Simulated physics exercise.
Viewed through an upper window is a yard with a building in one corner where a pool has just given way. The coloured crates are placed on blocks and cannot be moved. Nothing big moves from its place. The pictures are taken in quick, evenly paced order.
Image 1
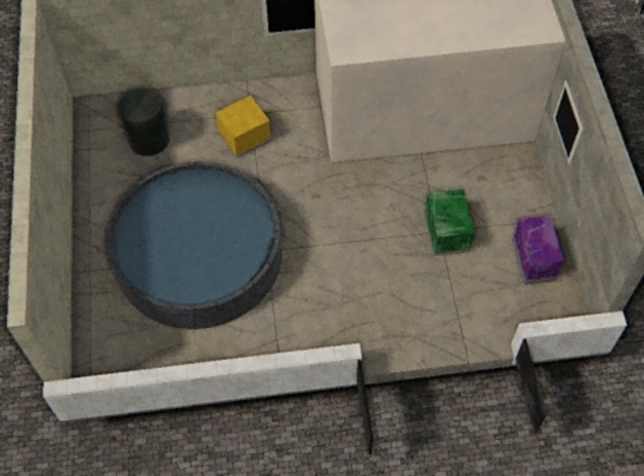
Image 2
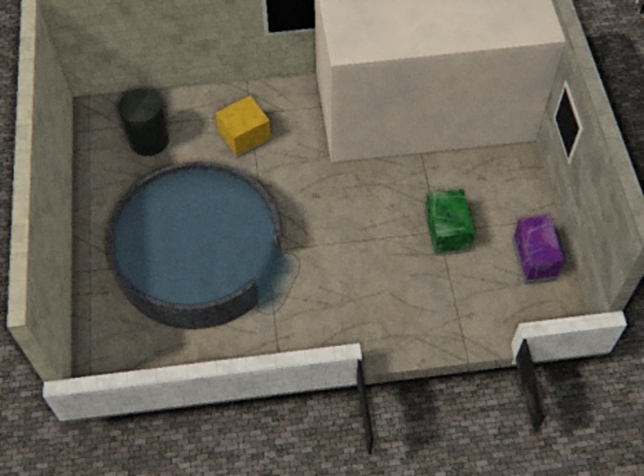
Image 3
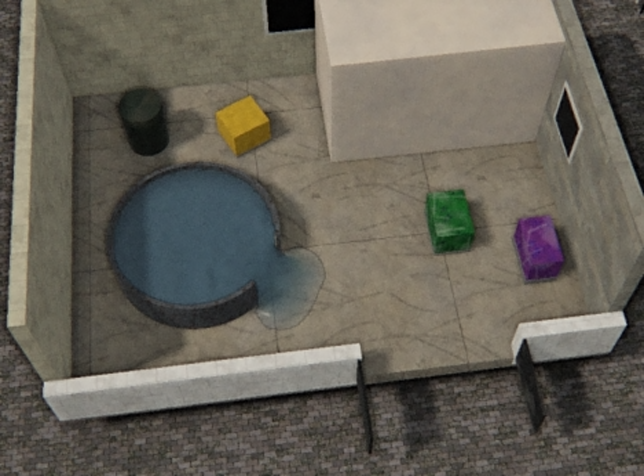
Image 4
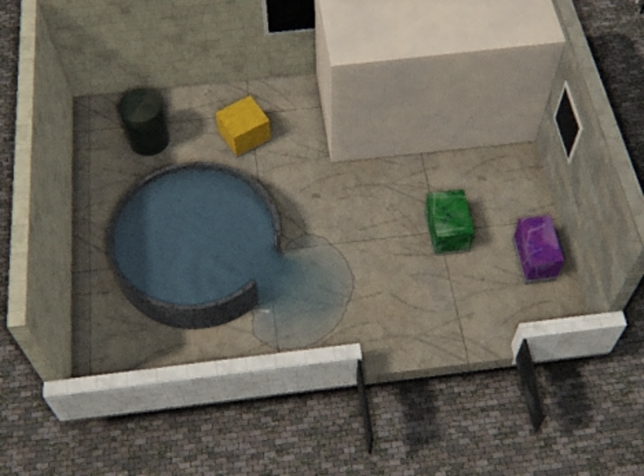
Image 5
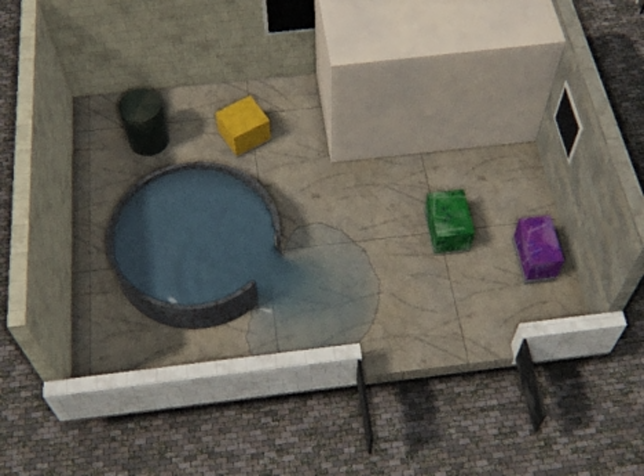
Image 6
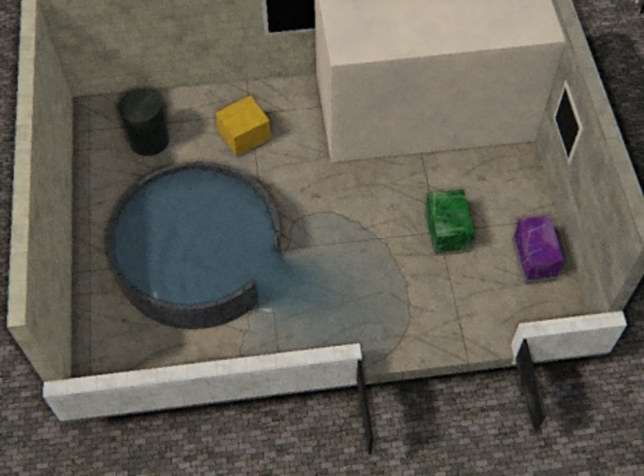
Water broke through the lower right side of a round pool in a walled yard, then fanned out across the paved floor toward the right, spreading wider while the colored boxes stayed still.
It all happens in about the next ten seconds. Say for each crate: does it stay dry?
Result: The yellow crate is hit by the water. The green crate is hit by the water. The purple crate is hit by the water.
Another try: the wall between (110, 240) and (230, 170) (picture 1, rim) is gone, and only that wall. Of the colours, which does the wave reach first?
The yellow-painted one comes first.
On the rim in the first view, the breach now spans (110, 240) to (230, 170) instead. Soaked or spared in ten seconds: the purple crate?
In my view the purple one is never reached.
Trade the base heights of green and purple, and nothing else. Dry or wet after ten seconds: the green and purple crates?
Result: Green crate gets splashed; purple crate gets splashed.
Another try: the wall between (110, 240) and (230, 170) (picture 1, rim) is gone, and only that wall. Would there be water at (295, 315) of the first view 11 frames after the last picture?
Honestly, it looks left alone to me.
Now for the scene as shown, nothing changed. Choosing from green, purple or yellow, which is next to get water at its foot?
The green one, then.
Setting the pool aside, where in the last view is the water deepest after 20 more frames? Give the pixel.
Roughly (580, 315).
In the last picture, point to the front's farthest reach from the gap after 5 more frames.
Front's tip: Near (521, 343).
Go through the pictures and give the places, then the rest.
The first frame shows the round pool at (194, 234) is whole and still.
In the second frame, the front is at (263, 309), out from the gap at (270, 273).
In the third frame, the front is at (290, 323), out from the gap at (270, 275).
In the fourth frame, the front is at (338, 317), out from the gap at (270, 275).
In the fifth frame, water pours out at (270, 275) and has run to (362, 331).
In the sixth frame, water pours out at (270, 274) and has run to (402, 326).
A moment on, water covers 30 % of the floor; the yellow crate not reached, the green crate water round its plinth, the purple crate not reached.
Next, water covers 35 % of the floor; the yellow crate not reached, the green crate water round its plinth, the purple crate water round its plinth.
Then, water covers 50 % of the floor; the yellow crate not reached, the green crate water round its plinth, the purple crate water round its plinth.
Later, water covers 60 % of the floor; the yellow crate not reached, the green crate water round its plinth, the purple crate water round its plinth.
In the end, water covers 80 % of the floor; the yellow crate was topped, the green crate was topped, the purple crate was topped.
